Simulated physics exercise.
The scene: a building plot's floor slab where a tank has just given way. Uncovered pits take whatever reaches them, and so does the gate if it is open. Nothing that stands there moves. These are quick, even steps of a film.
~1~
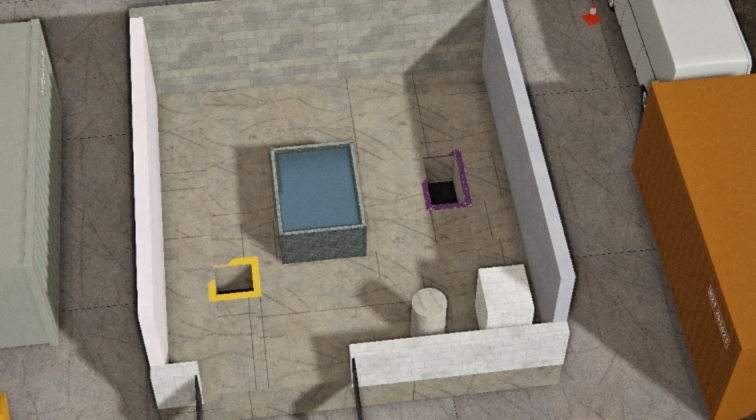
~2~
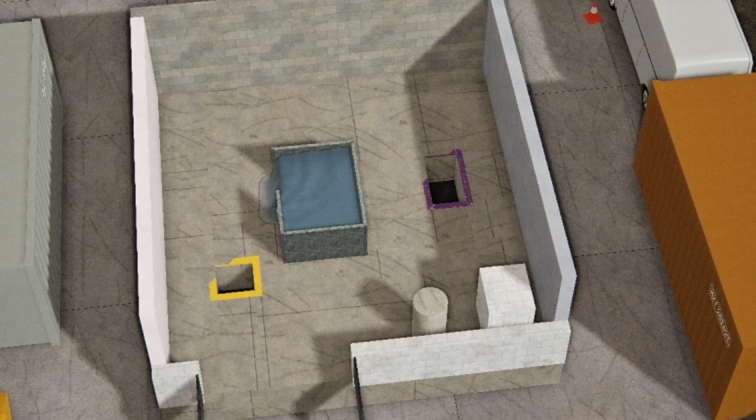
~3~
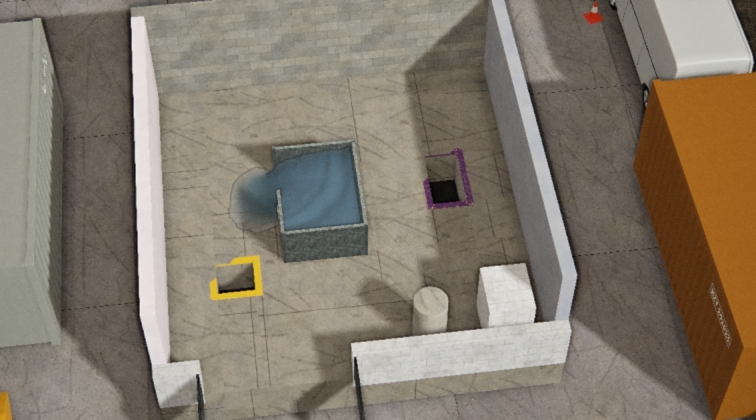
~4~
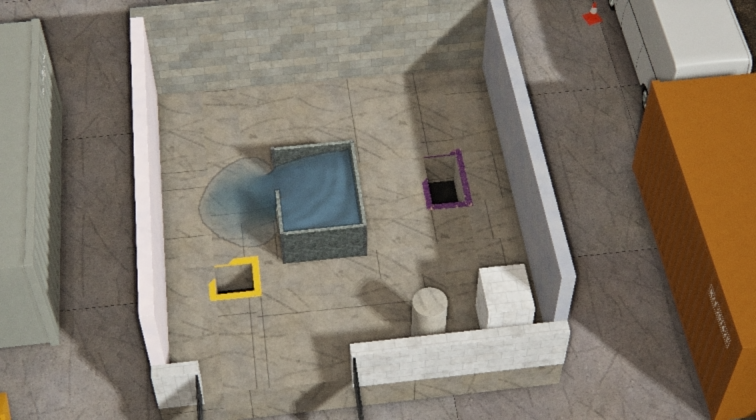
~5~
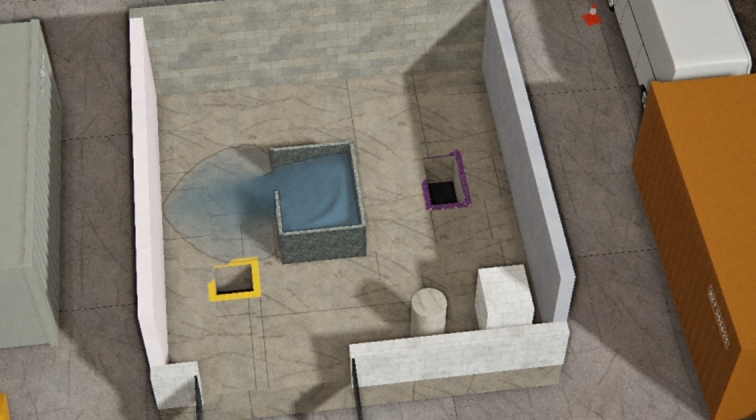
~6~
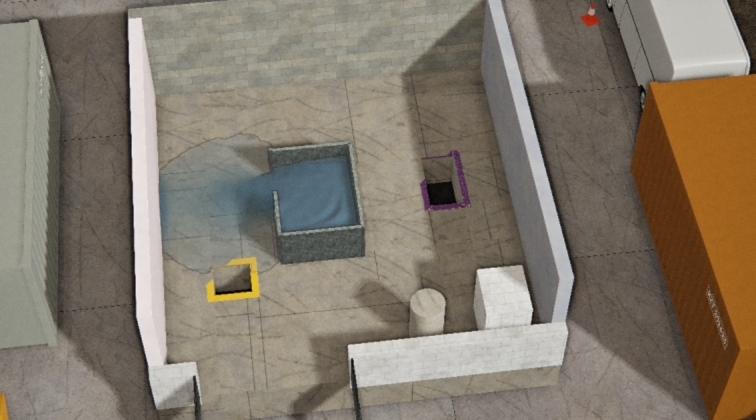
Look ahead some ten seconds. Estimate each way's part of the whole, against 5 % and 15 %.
One by one: The gate takes above 15 %; the purple pit takes between 5 and 15 %; the yellow pit takes between 5 and 15 %.
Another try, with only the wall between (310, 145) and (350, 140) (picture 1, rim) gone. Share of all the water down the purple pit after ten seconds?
Per cent: Purple 12.
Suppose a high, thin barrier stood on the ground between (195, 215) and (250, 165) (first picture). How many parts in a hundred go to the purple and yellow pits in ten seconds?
Per cent: Purple 2, yellow 25.
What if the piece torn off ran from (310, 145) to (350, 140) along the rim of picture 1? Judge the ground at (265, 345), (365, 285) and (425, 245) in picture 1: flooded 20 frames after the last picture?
One after the other: Clear, no water, free of water.
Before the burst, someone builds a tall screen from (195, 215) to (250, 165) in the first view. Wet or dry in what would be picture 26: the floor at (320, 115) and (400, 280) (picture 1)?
In turn: Wet, free of water.
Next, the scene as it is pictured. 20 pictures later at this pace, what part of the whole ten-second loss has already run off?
Close to 20 %.
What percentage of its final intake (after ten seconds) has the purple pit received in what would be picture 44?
Near 25 in a hundred.
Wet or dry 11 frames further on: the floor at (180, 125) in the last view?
At that place: Under water.
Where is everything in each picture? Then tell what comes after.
In the first frame, still water in the open tank at (317, 189).
In the second frame, water pours out at (279, 189) and has run to (271, 176).
In the third frame, water pours out at (279, 190) and has run to (242, 226).
In the fourth frame, the front is at (205, 215), out from the gap at (278, 192).
In the fifth frame, water pours out at (278, 193) and has run to (169, 216).
In the sixth frame, the front is at (163, 248), out from the gap at (276, 193).
A moment on, water covers 20 % of the floor; the gate 0 %, the purple pit 0 %, the yellow pit 1 %.
Next, water covers 25 % of the floor; the gate 0 %, the purple pit 0 %, the yellow pit 1 %.
Then, water covers 45 % of the floor; the gate 5 %, the purple pit 0 %, the yellow pit 3 %.
Later, water covers 60 % of the floor; the gate 14 %, the purple pit 2 %, the yellow pit 6 %.
In the end, water covers 75 % of the floor; the gate 22 %, the purple pit 8 %, the yellow pit 9 %.
